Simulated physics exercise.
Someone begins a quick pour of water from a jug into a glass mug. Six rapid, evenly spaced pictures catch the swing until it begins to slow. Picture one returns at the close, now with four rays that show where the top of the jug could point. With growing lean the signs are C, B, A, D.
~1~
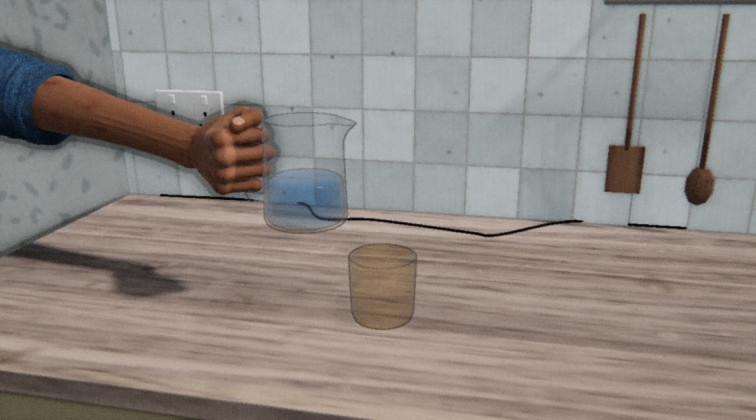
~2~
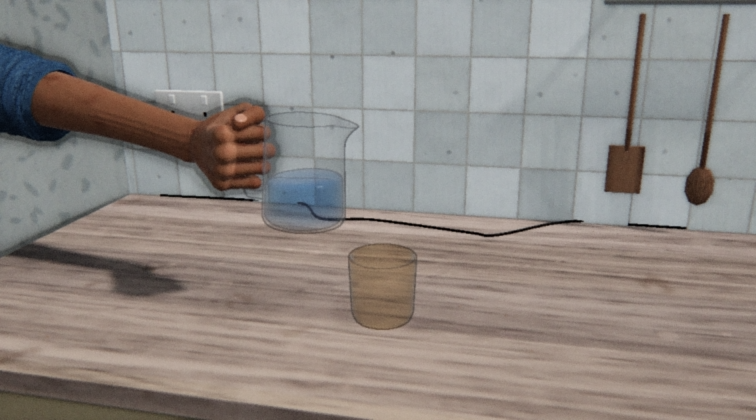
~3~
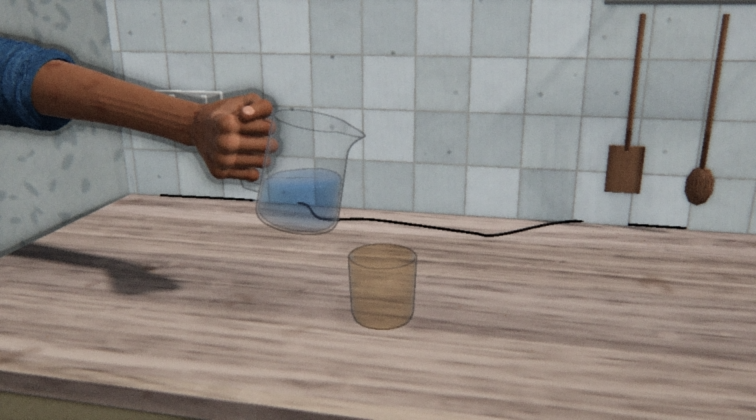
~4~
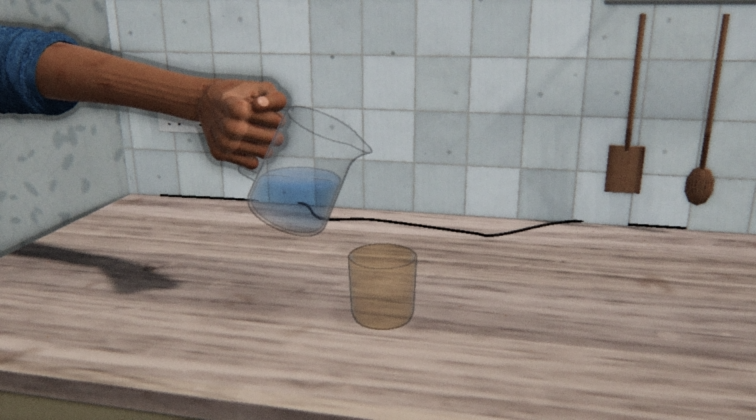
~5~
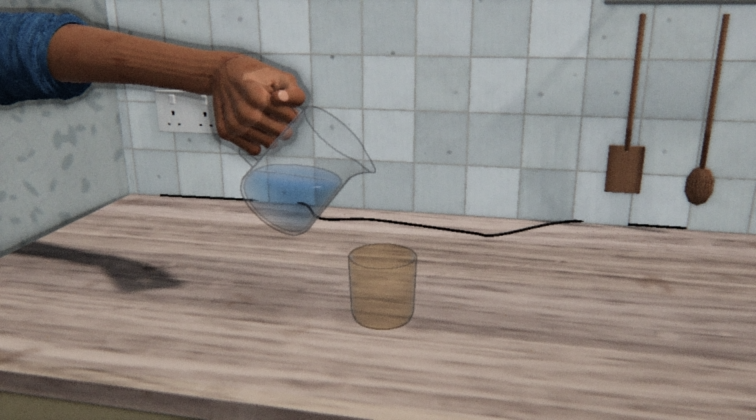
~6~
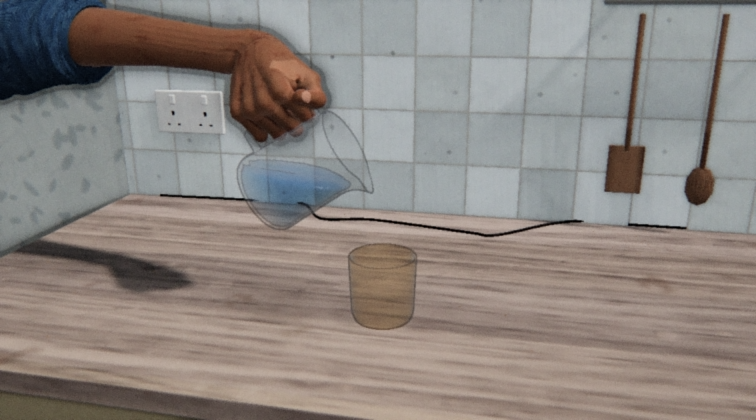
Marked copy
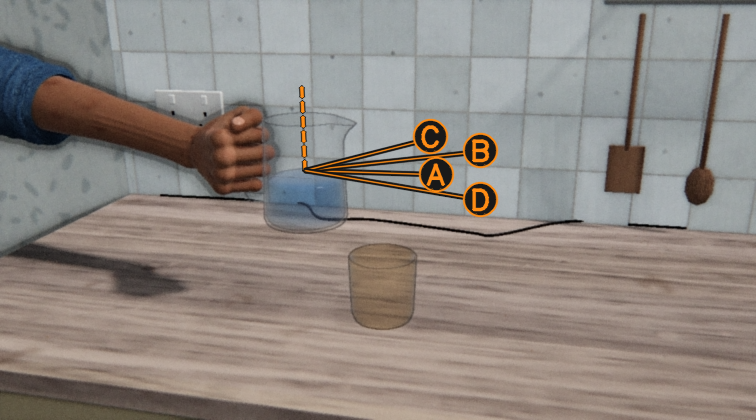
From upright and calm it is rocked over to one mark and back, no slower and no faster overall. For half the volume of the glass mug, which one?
Go for B.
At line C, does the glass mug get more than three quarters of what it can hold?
No, less.
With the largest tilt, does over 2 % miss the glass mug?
Yes.
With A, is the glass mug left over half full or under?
Over half.
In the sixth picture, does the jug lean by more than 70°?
No, it does not.
On the marked copy, A at (419, 174); B at (463, 153); C at (414, 142); D at (463, 197).
With A, the glass mug ends with about 69 % of what it can hold; 4 % of the water is spilt.
With B, the glass mug ends with about 50 % of what it can hold; 4 % of the water is spilt.
With C, the glass mug ends with about 32 % of what it can hold; 3 % of the water is spilt.
With D, the glass mug ends with about 78 % of what it can hold; 10 % of the water is spilt.
